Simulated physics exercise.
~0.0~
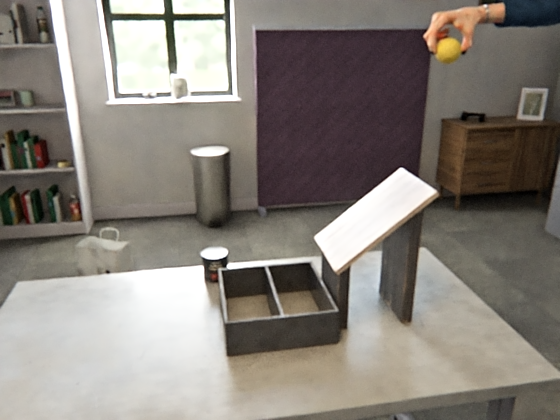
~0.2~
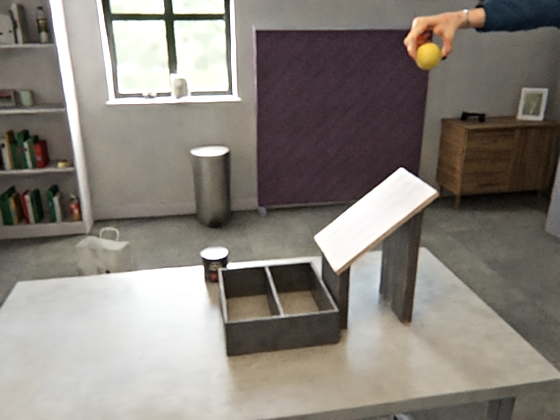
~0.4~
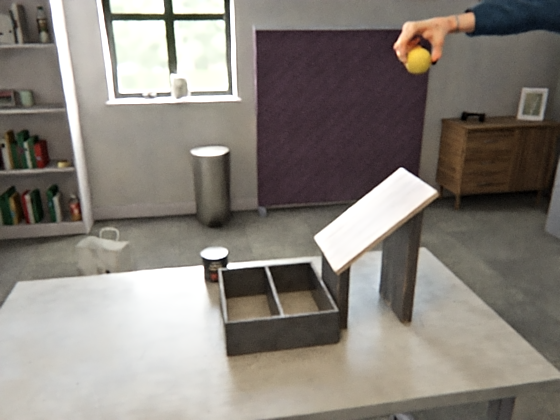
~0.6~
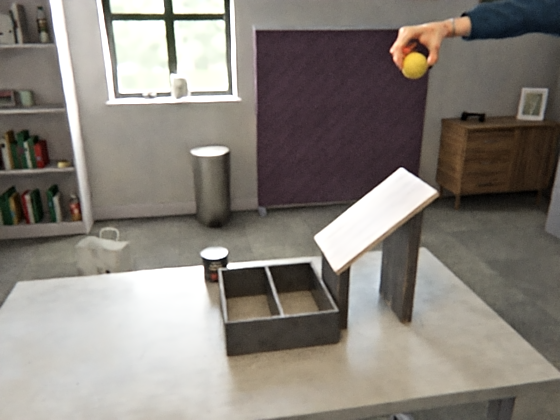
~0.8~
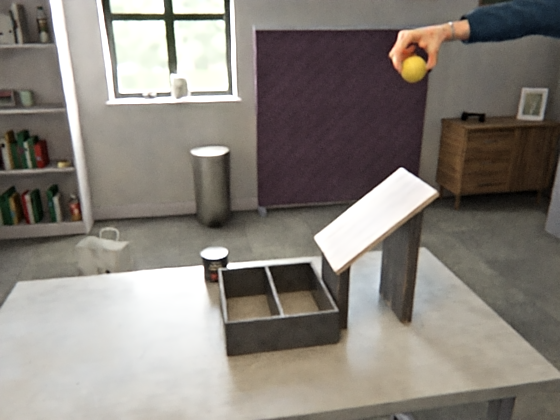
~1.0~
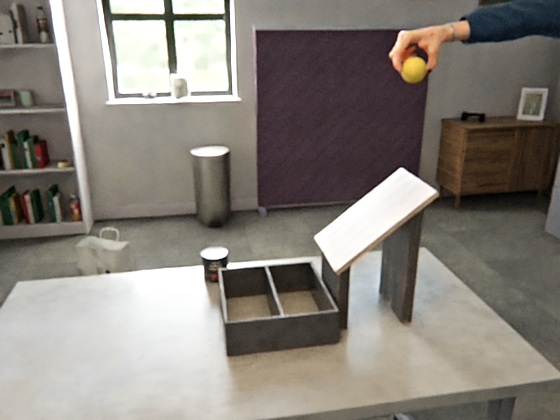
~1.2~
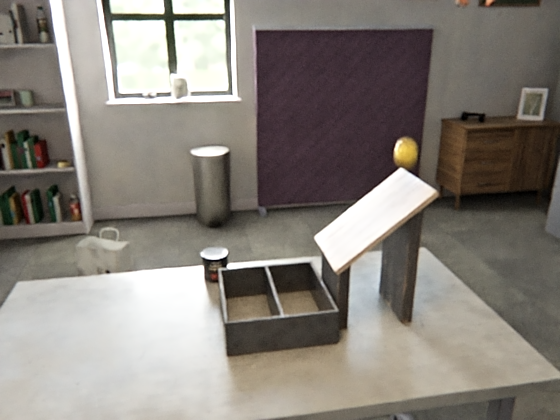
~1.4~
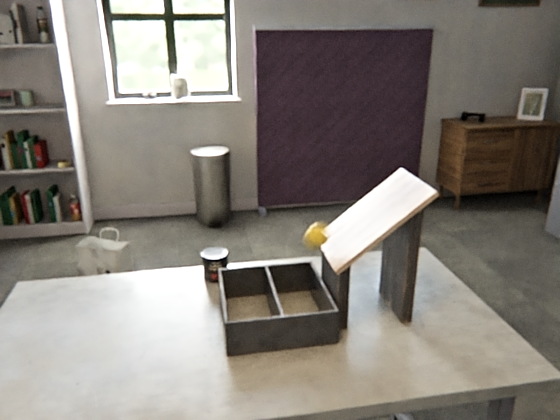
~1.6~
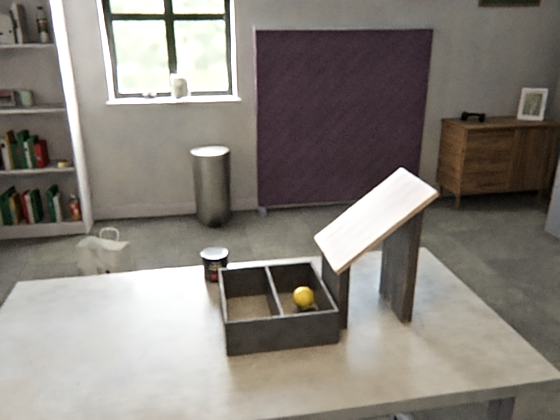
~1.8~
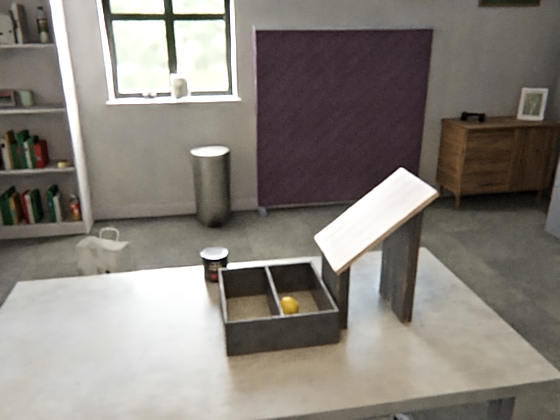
The clip opens on a pale table holding a sloping board on dark supports, an open tray with two compartments, and a small dark tin behind it, while a hand at the upper right holds a yellow lemon. The hand carries the lemon left and slightly down, then holds it still above the board. The fingers let go and the hand draws back as the lemon drops to the top of the slope. It travels down the board to the left, leaves the lower edge, and drops into the nearer compartment. There it shifts slightly left and ends inside that compartment, with the tin unmoved.
